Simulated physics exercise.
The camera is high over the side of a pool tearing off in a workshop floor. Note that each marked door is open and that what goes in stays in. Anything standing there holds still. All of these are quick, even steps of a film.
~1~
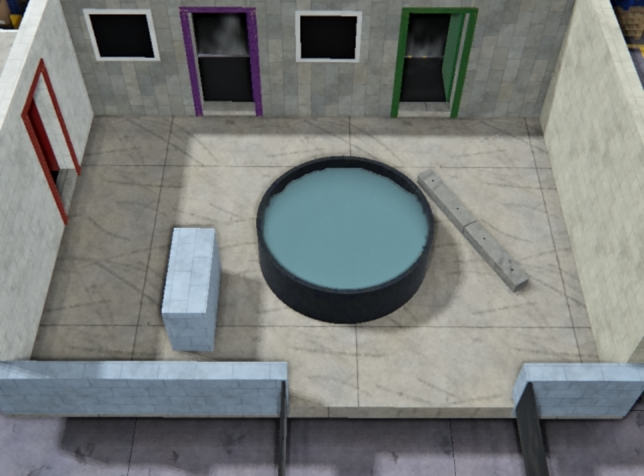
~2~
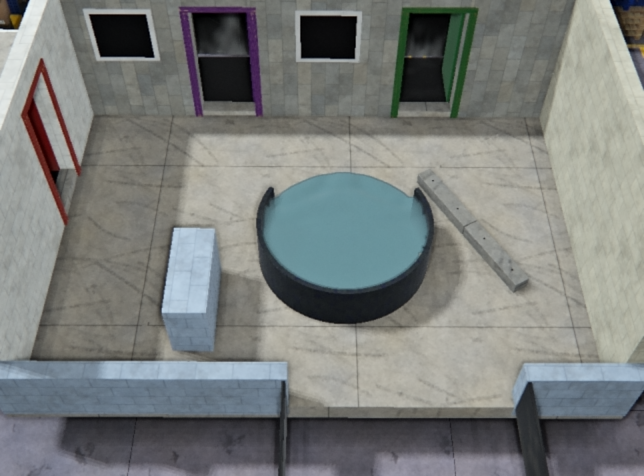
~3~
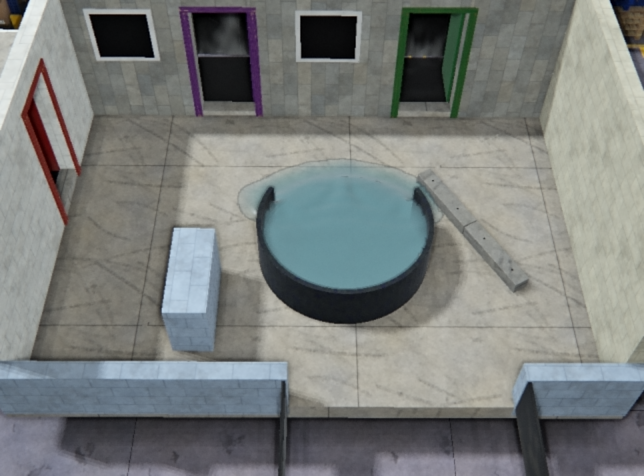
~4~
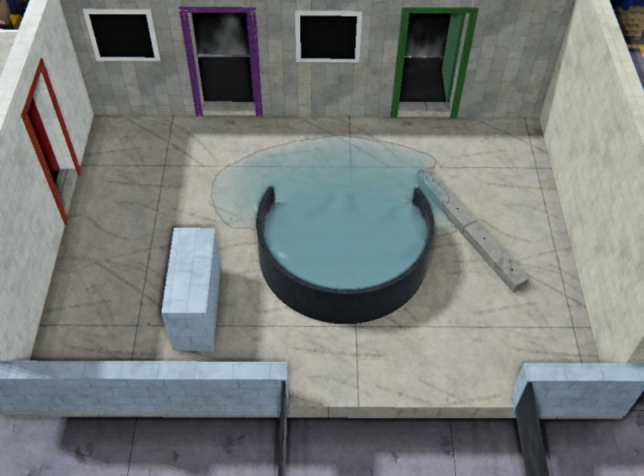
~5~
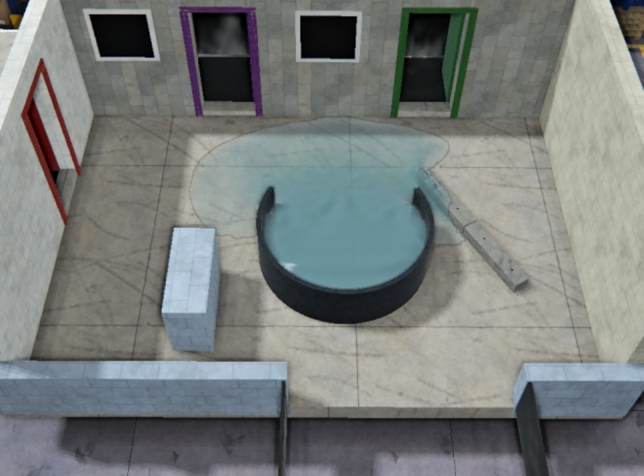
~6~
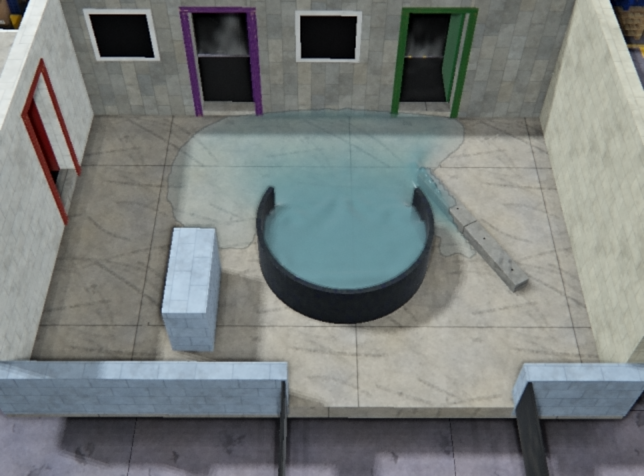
In a workshop with stone walls and a tiled floor, the far side of a round, dark-rimmed pool opened up, and blue-green water poured through the gap and spread toward the back wall.
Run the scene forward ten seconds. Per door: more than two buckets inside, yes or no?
Per door - red door: No, purple door: Yes, green door: Yes.
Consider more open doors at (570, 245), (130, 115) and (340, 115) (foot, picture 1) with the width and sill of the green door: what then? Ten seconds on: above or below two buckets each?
Below, above, above.
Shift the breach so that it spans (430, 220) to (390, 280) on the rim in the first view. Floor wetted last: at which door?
Last in line is the one in red.
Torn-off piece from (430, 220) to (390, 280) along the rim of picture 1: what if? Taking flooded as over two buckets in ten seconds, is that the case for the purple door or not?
Well, it turns out the purple door comes up short.
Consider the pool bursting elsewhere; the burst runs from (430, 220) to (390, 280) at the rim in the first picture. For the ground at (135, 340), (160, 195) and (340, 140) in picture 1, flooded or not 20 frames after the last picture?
Bone-dry, bone-dry, bone-dry.
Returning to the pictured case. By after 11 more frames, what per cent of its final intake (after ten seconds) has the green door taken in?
Roughly 70 per cent.
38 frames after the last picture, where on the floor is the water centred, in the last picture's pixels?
Near (311, 225).
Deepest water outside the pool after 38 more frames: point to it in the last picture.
At about (605, 390).
A moment on, water covers 35 % of the floor; the red door not reached, the purple door over two buckets in, the green door over two buckets in.
Next, water covers 40 % of the floor; the red door wet at the sill, nothing in, the purple door over two buckets in, the green door far over two buckets in.
Then, water covers 60 % of the floor; the red door wet at the sill, nothing in, the purple door far over two buckets in, the green door far over two buckets in.
Later, water covers 90 % of the floor; the red door under two buckets in, the purple door far over two buckets in, the green door far over two buckets in.
In the end, water covers 95 % of the floor; the red door under two buckets in, the purple door far over two buckets in, the green door far over two buckets in.
